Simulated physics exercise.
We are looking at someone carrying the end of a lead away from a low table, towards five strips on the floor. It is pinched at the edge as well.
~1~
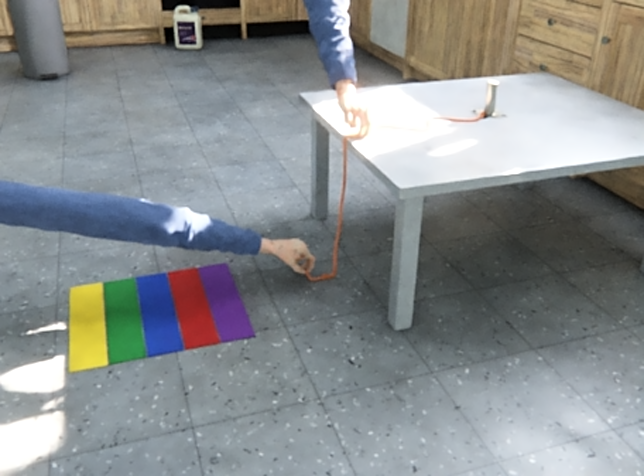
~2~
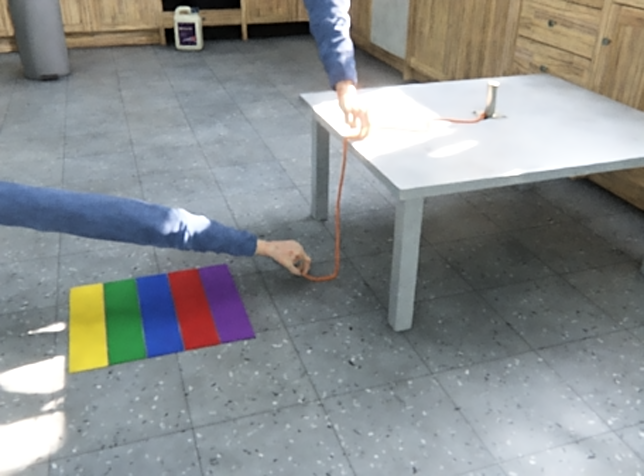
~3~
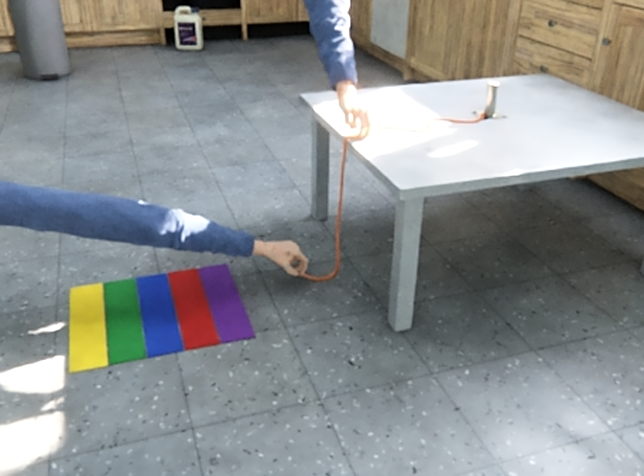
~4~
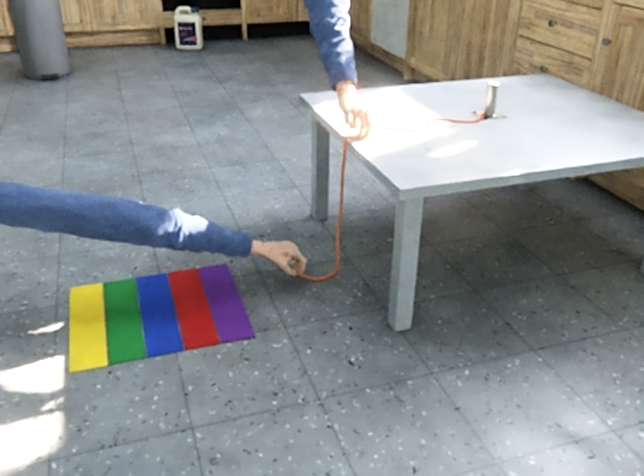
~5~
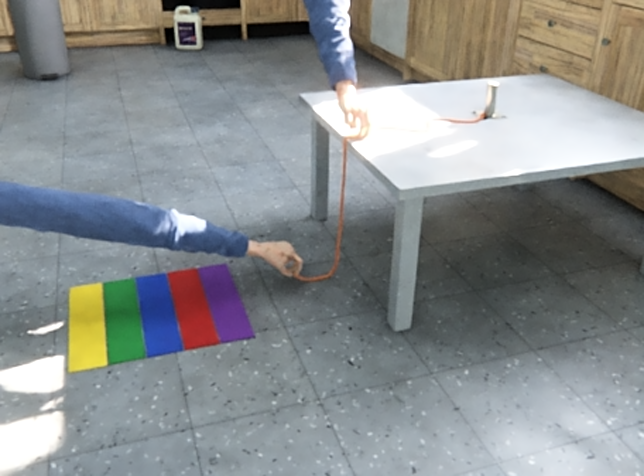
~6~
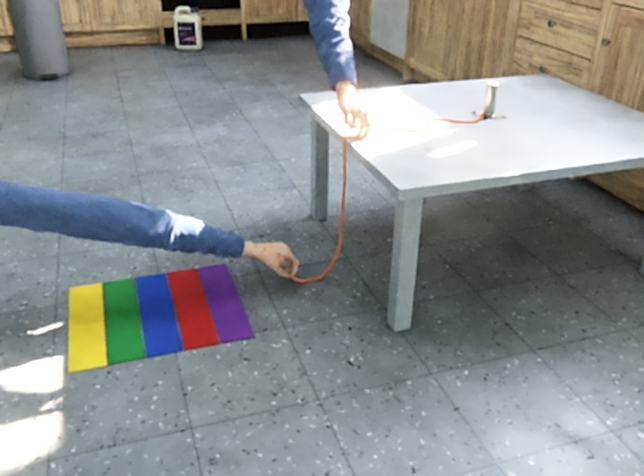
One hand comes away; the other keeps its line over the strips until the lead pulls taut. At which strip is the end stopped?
The end stops over the blue strip.
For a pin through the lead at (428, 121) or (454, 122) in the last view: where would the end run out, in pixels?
In that order: (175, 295) and (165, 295).
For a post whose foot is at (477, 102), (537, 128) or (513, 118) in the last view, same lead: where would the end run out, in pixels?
Try by try, around (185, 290), (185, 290) and (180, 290).
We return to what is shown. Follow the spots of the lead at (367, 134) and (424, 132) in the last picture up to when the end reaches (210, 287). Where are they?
They go to (340, 156) and to (390, 130).
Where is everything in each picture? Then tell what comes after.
The first picture shows end (306, 270); purple (234, 324); red (199, 330); blue (163, 337); green (126, 344); yellow (88, 351).
The second picture shows end (301, 272); lead through (473, 122) (429, 125) (383, 128) (345, 154) (338, 210) (338, 263).
The third picture shows end (299, 272).
The fourth picture shows end (297, 273); lead through (473, 122) (429, 125) (383, 128) (345, 154) (341, 209) (338, 263).
The fifth picture shows end (293, 273).
The sixth picture shows end (289, 274); lead through (472, 122) (429, 126) (382, 128) (345, 154) (342, 209) (332, 264).
Soon after, end near (210, 287); over purple.
After that, end near (175, 293); over red.
At the stop, end near (154, 296); over blue. It gets as far as the blue strip.
